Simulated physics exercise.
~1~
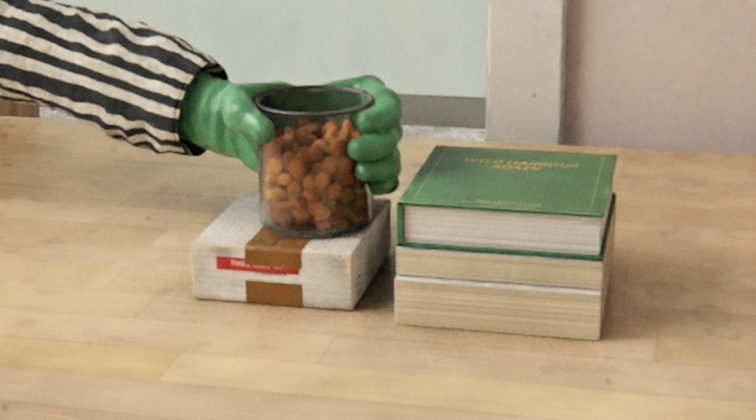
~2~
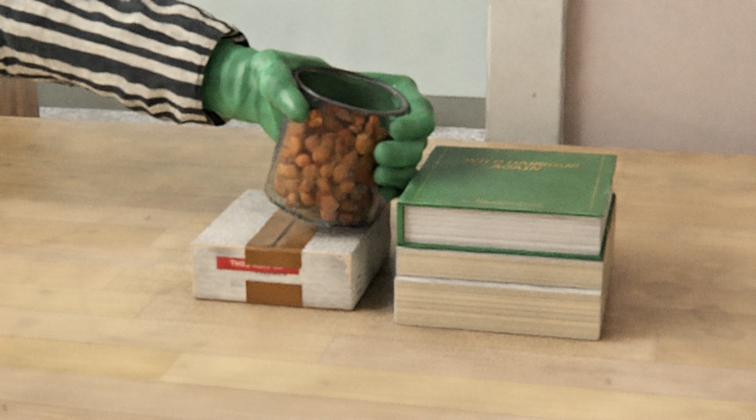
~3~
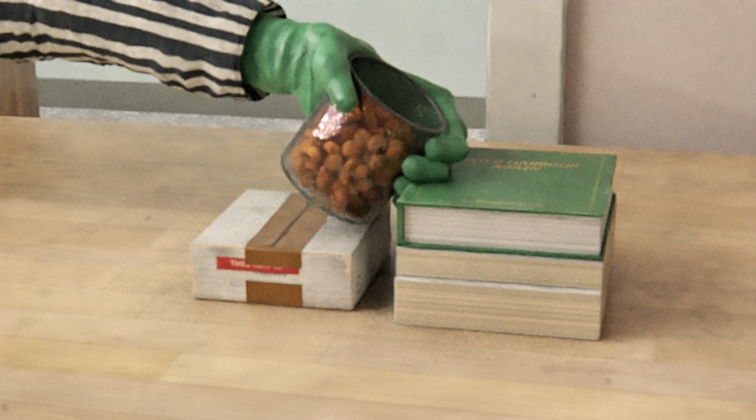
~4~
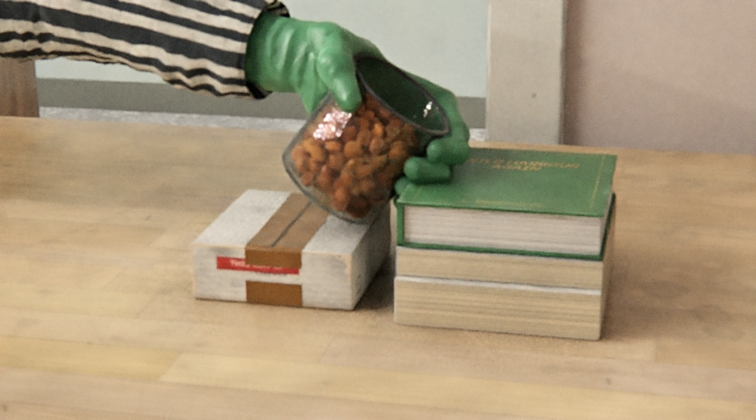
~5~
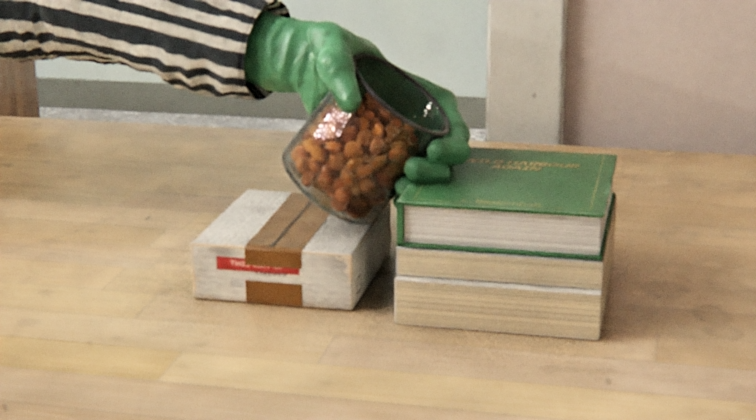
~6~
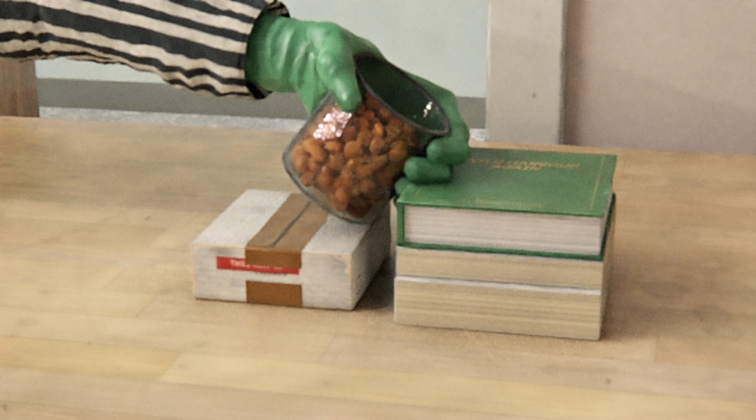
A clear glass of small orange-brown pieces was lifted off a white box by a green-gloved hand, tipped to the right and leaned against the edge of a book pile, where it was held still with everything still inside.
